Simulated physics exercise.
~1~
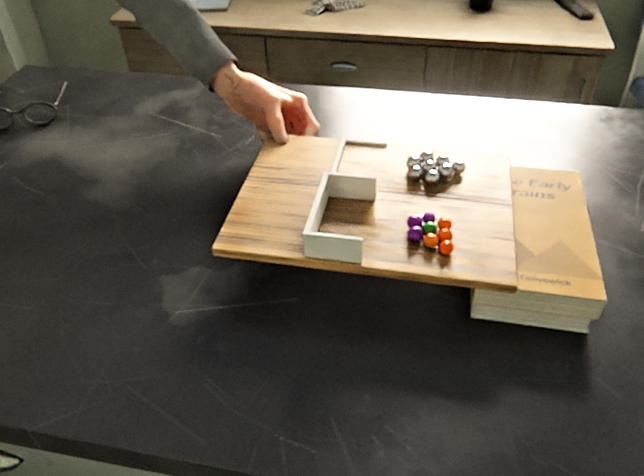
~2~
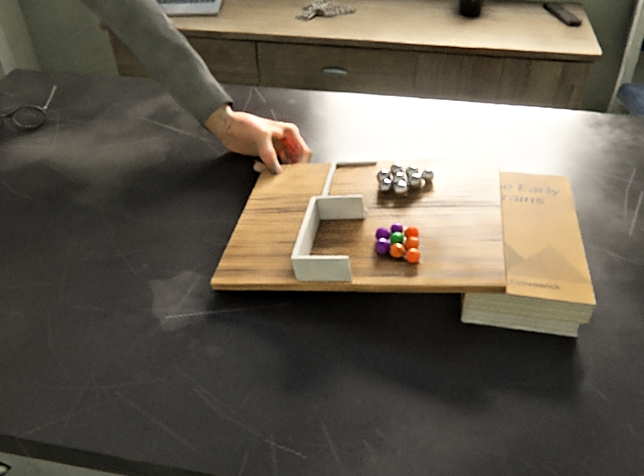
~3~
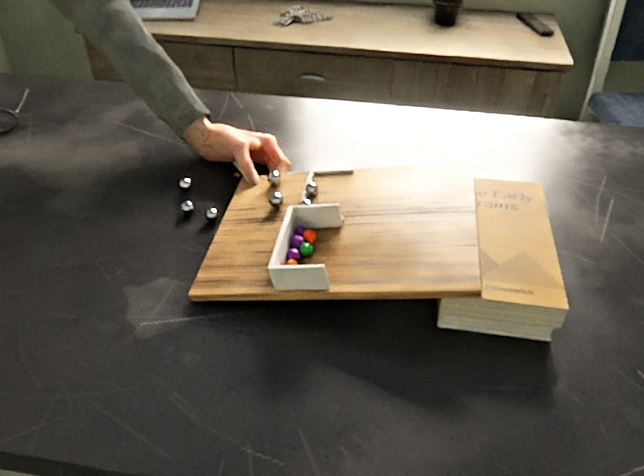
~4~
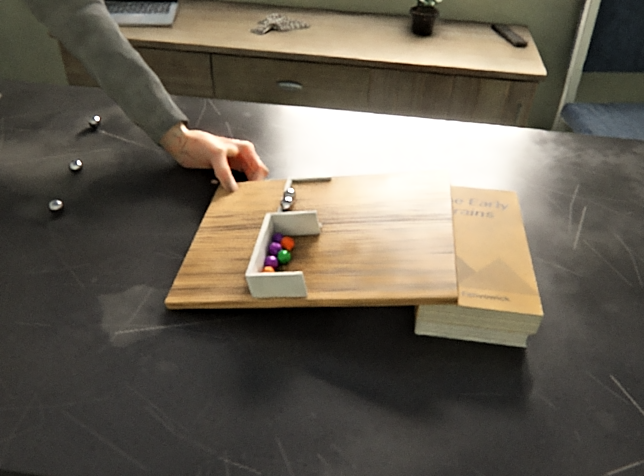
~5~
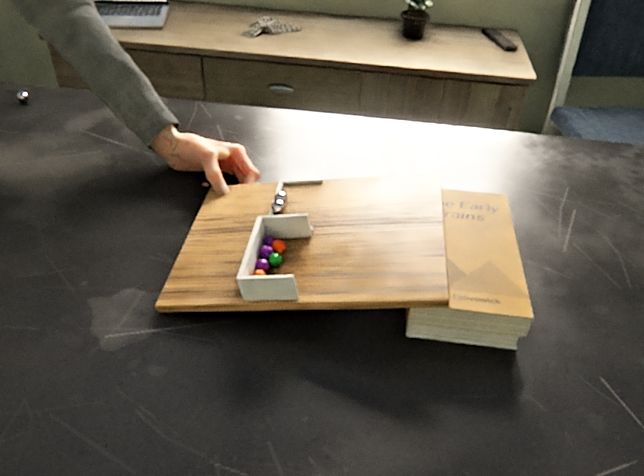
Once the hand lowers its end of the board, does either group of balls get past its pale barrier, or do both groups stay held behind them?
One group does get past, as most of the silver balls at the back pass their strip and roll off the board. The coloured balls at the front are stopped by their barrier and stay gathered there.
